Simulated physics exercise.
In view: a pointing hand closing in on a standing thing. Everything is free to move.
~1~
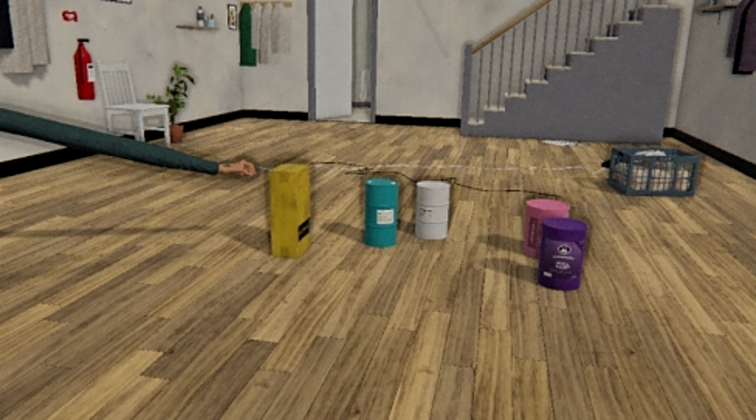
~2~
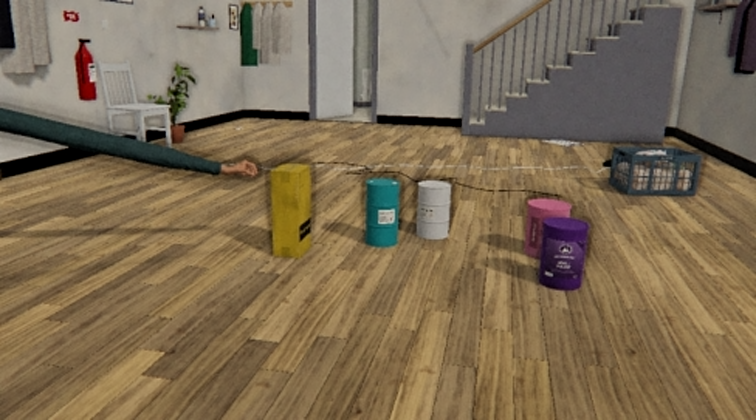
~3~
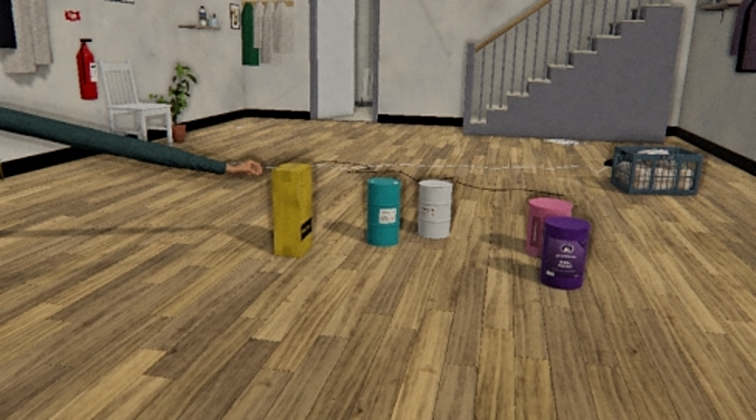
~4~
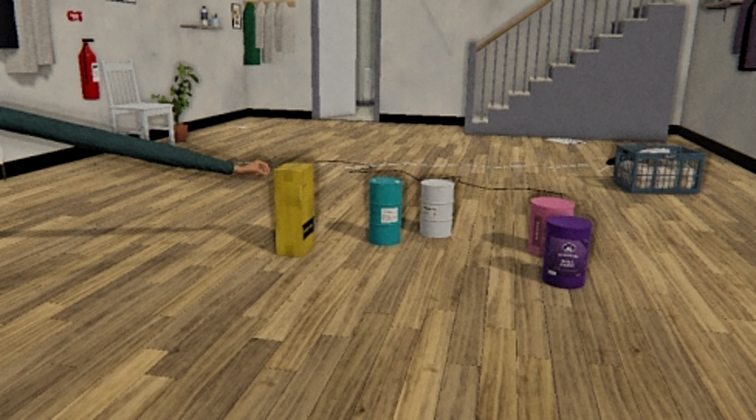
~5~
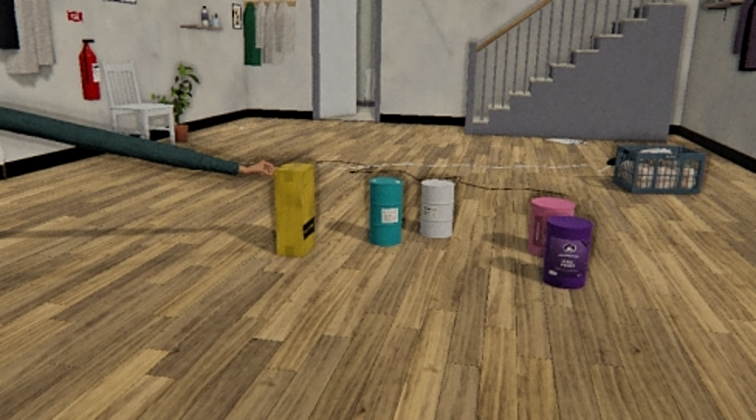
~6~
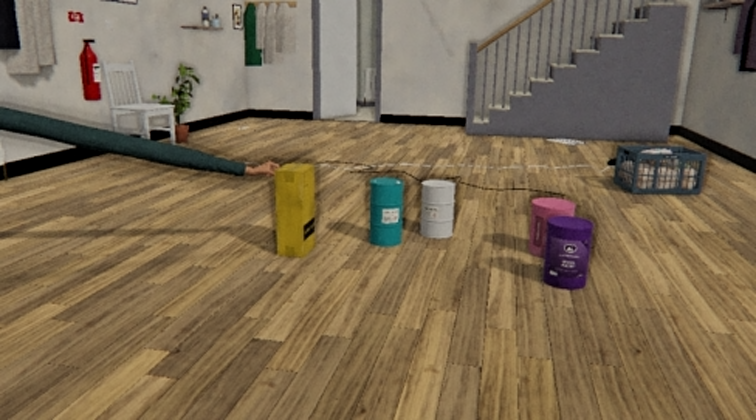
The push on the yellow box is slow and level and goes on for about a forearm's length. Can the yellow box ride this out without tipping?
The yellow box topples.
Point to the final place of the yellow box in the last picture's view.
Around (355, 243).
Then, 0.30 s past the last view, yellow box rocked 13° from its first pose near (306, 209).
Then, 0.70 s past the last view, yellow box rocked 38° from its first pose near (324, 212).
Then, 0.80 s past the last view, yellow box rocked 53° from its first pose near (335, 219).
Then, 0.90 s past the last view, yellow box on its side near (347, 235).
Finally, down or leaning hard on the floor, yellow box. Final places as the last picture's camera would see them, yellow box near (355, 243).
